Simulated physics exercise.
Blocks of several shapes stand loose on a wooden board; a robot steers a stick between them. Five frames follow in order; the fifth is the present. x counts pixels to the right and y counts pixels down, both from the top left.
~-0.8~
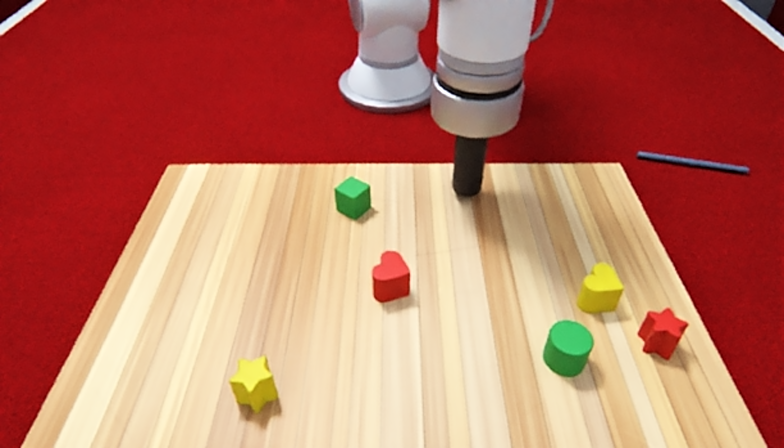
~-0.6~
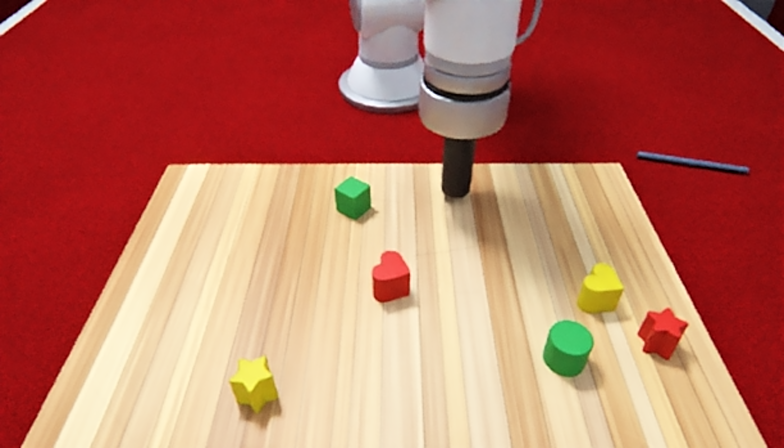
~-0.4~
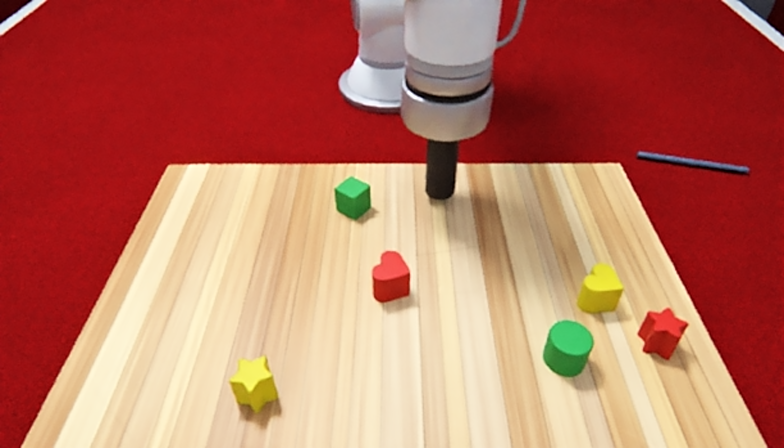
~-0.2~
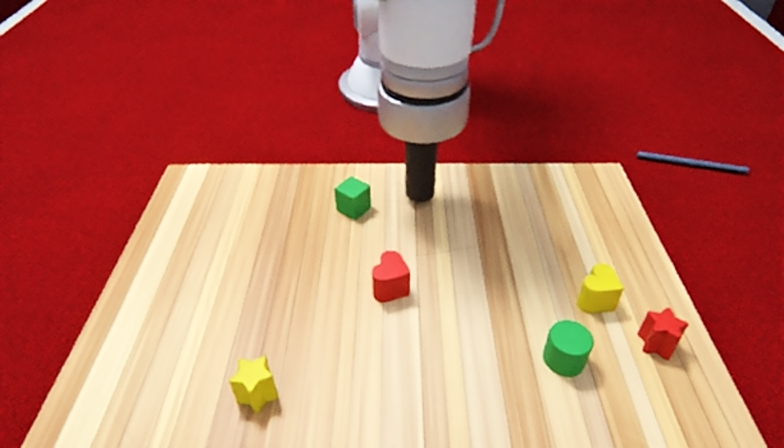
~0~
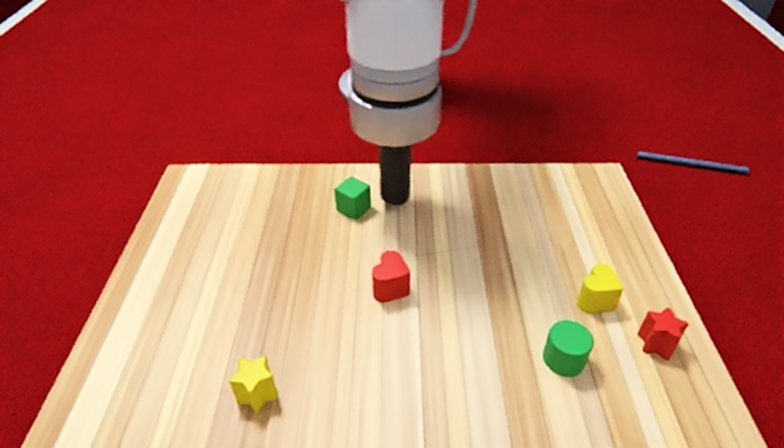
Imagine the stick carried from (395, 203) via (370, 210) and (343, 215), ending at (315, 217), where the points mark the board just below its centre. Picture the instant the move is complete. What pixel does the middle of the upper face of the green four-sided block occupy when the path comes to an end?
Final place: (291, 183).
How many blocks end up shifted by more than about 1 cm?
Number moved: 1.
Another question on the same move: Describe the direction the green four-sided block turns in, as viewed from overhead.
The block turns clockwise.
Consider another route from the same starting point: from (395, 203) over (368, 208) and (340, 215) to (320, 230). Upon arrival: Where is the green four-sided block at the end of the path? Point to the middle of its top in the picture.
Its top middle: (300, 189).
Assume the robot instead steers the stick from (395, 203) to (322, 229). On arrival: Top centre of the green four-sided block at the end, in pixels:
That would be at about pixel (307, 189).
On the path given first. Halfway along, stick (355, 206); green four-sided block (322, 188), turned 30° clockwise.
At the end, stick (314, 211); green four-sided block (291, 183), turned 95° clockwise.
